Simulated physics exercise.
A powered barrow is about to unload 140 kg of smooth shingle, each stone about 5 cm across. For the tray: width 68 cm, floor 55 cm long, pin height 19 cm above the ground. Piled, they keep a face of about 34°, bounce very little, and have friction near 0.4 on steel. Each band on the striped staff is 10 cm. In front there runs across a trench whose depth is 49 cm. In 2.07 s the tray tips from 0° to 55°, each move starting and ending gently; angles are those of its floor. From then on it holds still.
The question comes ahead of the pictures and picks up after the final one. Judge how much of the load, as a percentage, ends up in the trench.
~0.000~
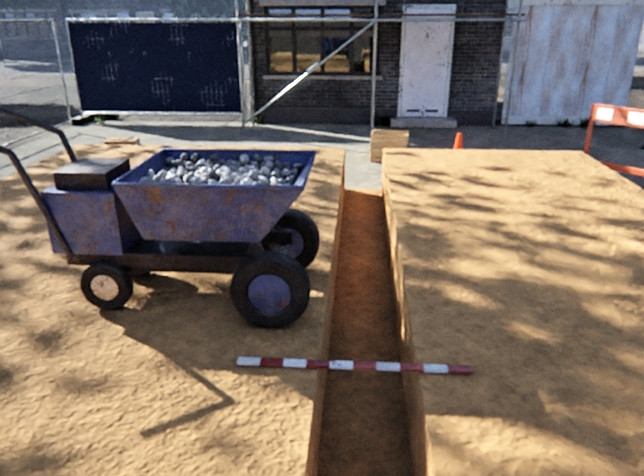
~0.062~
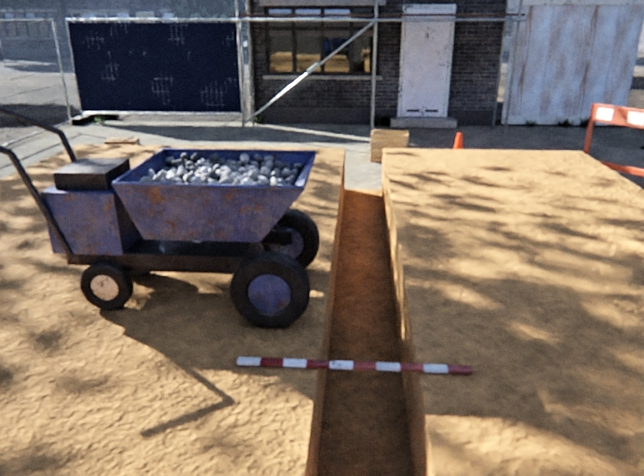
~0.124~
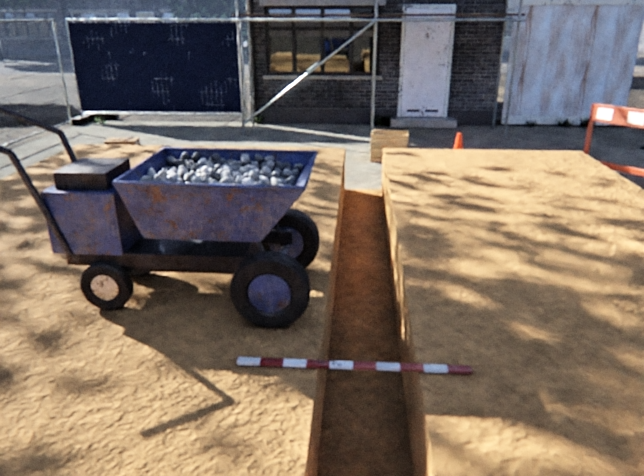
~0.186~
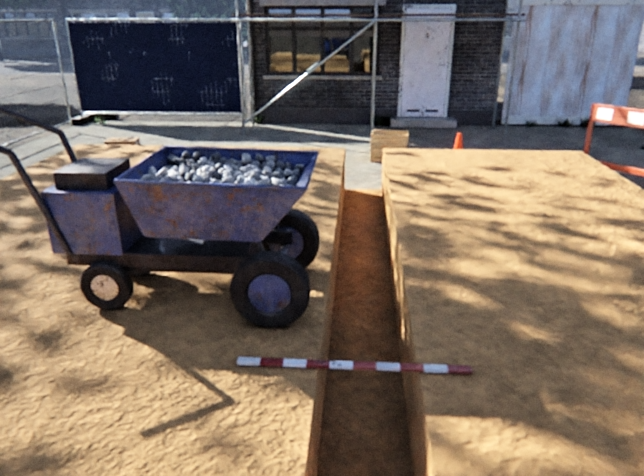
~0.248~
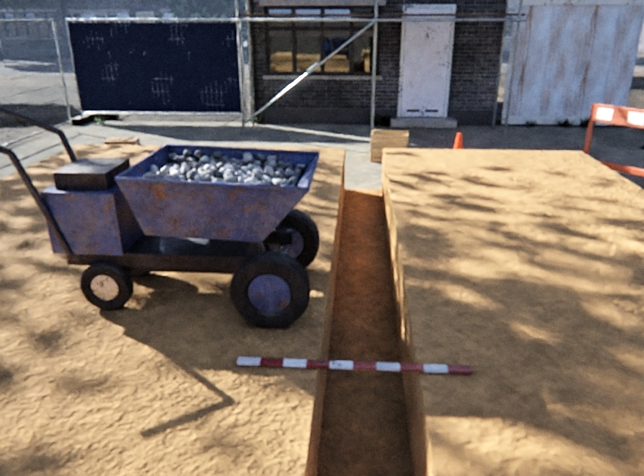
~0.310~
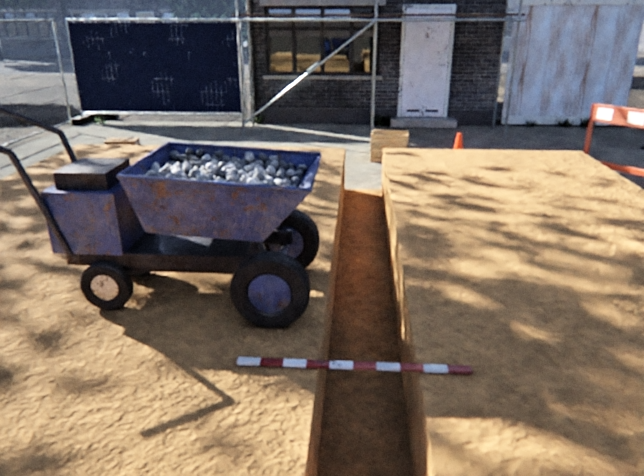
Around 44 %.
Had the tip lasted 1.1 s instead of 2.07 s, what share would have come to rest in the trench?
Near 30 per cent.
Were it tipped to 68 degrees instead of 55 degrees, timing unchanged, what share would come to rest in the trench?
Share in trench: Approx. 50%.
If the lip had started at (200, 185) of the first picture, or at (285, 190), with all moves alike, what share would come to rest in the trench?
The first start gives about 50 per cent, the second about 55.
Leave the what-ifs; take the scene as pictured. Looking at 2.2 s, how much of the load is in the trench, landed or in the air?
Roughly 10 percent of the load.
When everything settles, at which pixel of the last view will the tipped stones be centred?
The tipped stones centre close to (391, 366).
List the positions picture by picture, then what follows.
Lip at (304, 188), floor tilted 0°, highest stones at (221, 163), in the first frame.
The tray is at 0°, its lip at (304, 188); the top of the load is at (221, 163); the stones move at 0.0 m/s on average, in the second frame.
The tray is at 1°, its lip at (305, 189); the top of the load is at (222, 162); the stones move at 0.1 m/s on average, in the third frame.
Lip at (306, 189), floor tilted 1°, highest stones at (223, 162); the stones move at 0.1 m/s on average, in the fourth frame.
Lip at (308, 190), floor tilted 2°, highest stones at (212, 159); the stones move at 0.1 m/s on average, in the fifth frame.
The tray is at 3°, its lip at (310, 191); the top of the load is at (214, 158); the stones move at 0.2 m/s on average, in the sixth frame.
After 1.5 s the floor is at 46°; 100 % in the tray; the foremost stones are at (375, 220).
After 2.2 s the floor is at 55°; 77 % in the tray, 11 % in the trench, 12 % past the trench; the foremost stones are at (469, 305).
After 2.5 s the floor is at 55°; 60 % in the tray, 18 % in the trench, 22 % past the trench; the foremost stones are at (515, 301).
After 4.5 s the floor is at 55°; 32 % in the tray, 44 % in the trench, 24 % past the trench; the foremost stones are at (547, 310).
